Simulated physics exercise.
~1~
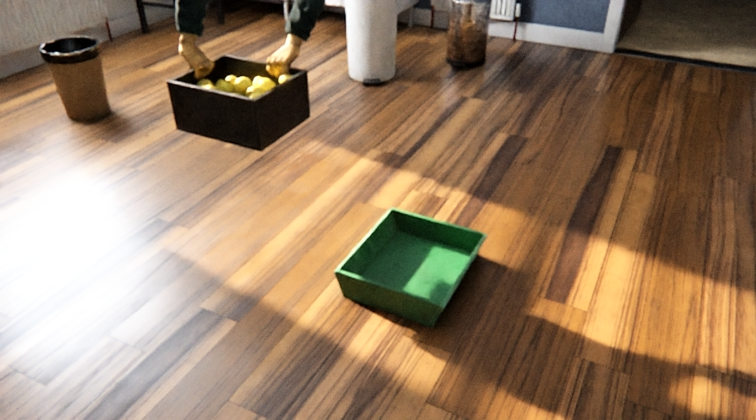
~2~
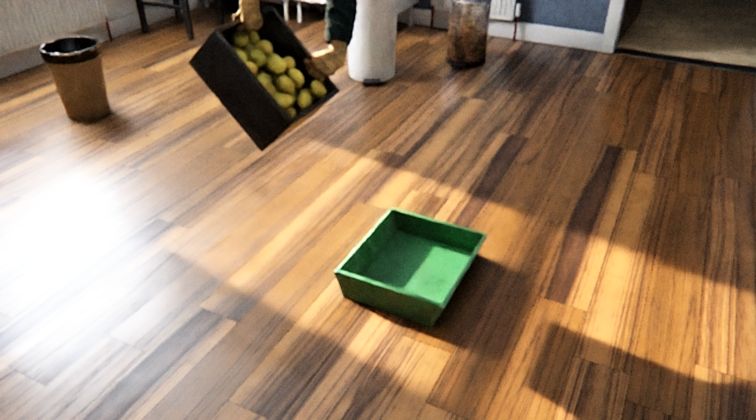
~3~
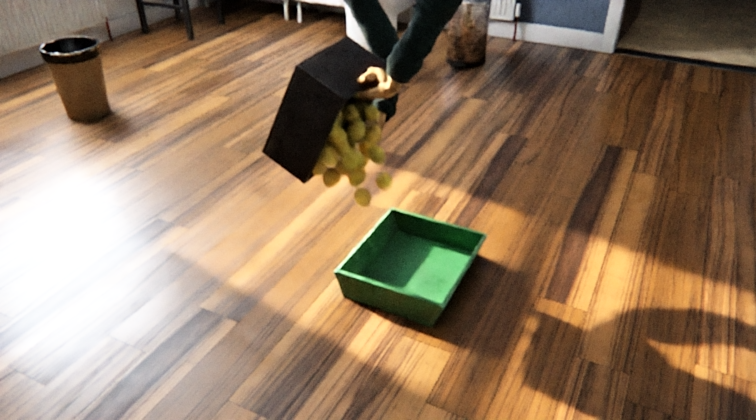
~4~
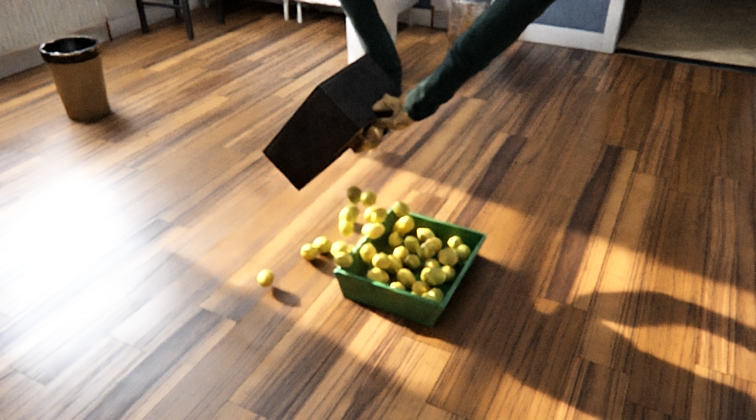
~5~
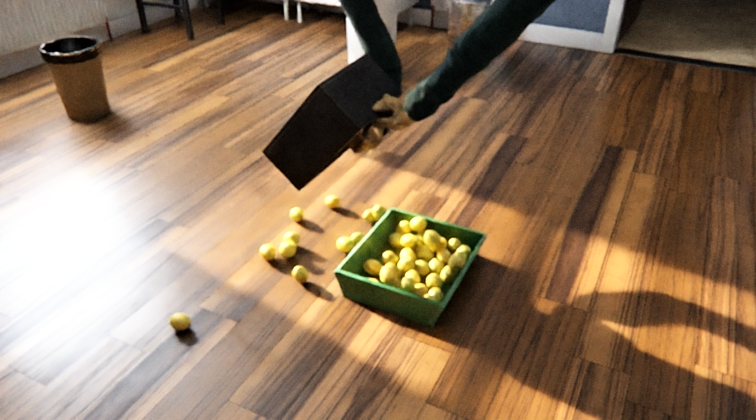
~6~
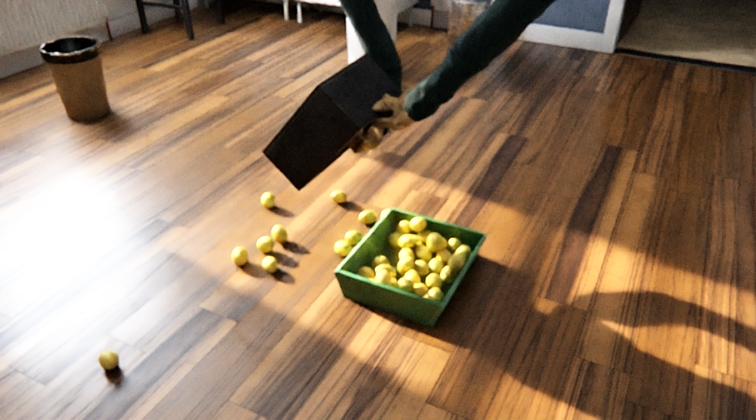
Black box of lemons lifted and tipped by two hands, filling a green tub while several lemons scatter across the wooden floor.
